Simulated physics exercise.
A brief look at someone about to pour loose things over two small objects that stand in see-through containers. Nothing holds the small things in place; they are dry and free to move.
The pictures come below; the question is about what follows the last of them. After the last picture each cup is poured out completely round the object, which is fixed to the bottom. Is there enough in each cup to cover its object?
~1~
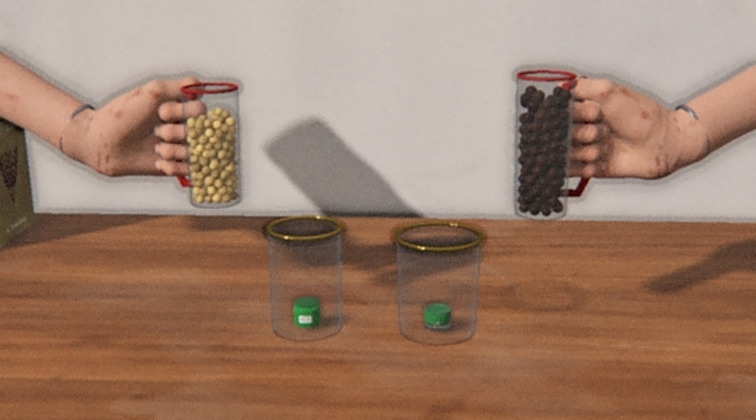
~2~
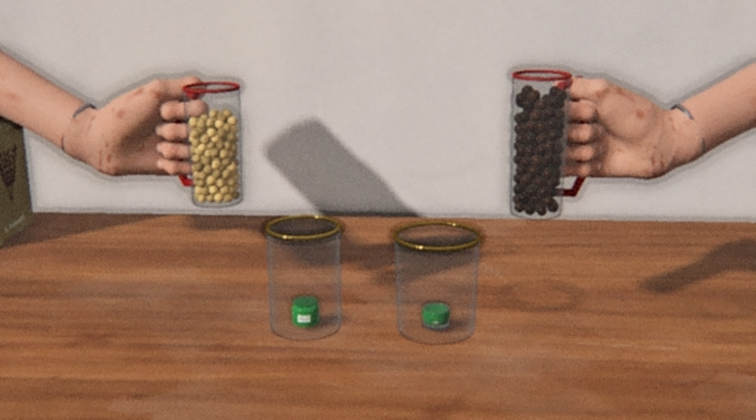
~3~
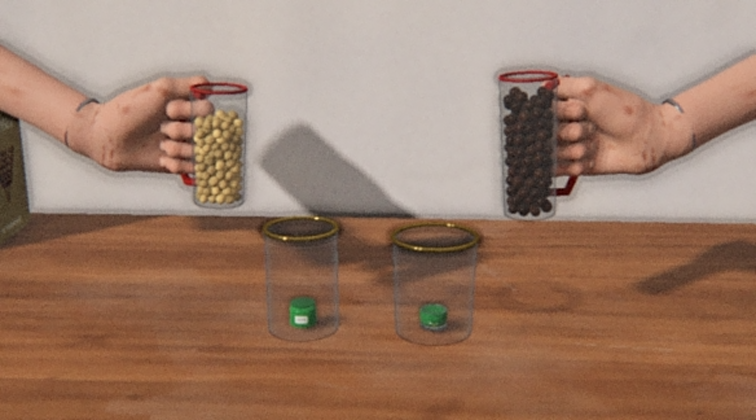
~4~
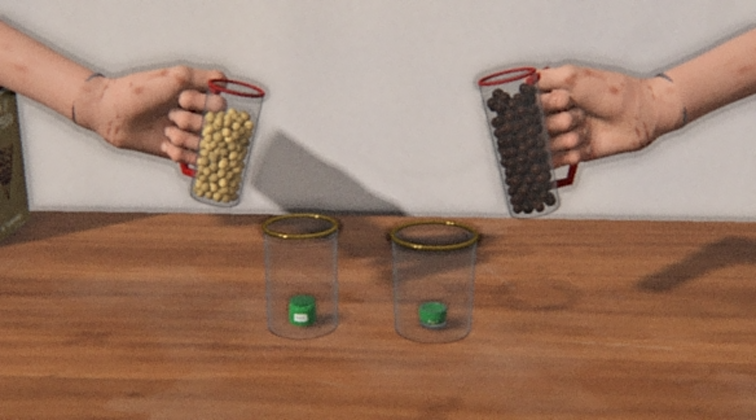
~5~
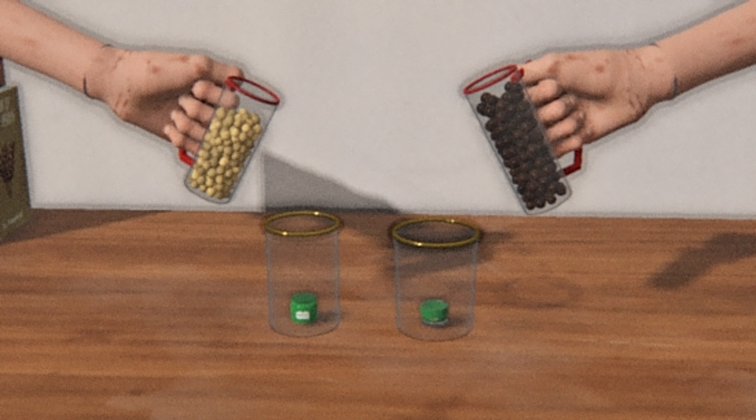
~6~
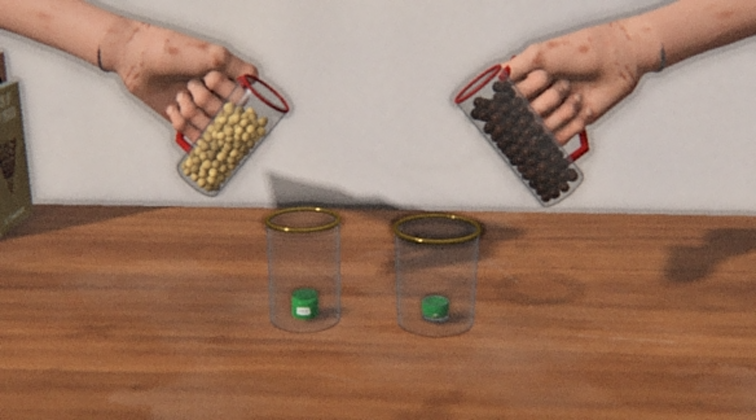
Left: Covered; right: Covered.
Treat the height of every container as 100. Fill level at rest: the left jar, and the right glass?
Near 45 on the left, 55 on the right.
Then, 0.33 s later than the last frame, left jar empty, all of its cupful still in the cup; right glass empty, all of its cupful still in the cup.
Then, 0.68 s later than the last frame, left jar nearly empty, nearly all of its cupful still in the cup; right glass nearly empty, the larger part of its cupful still in the cup.
Then, 1.10 s later than the last frame, left jar a third full, none of its cupful still in the cup; right glass half full, none of its cupful still in the cup.
When it is over, left jar half full (surface near (304, 271)), nothing beside it; right glass half full (surface near (436, 271)), nothing beside it; the left thing is covered; the right thing is covered.
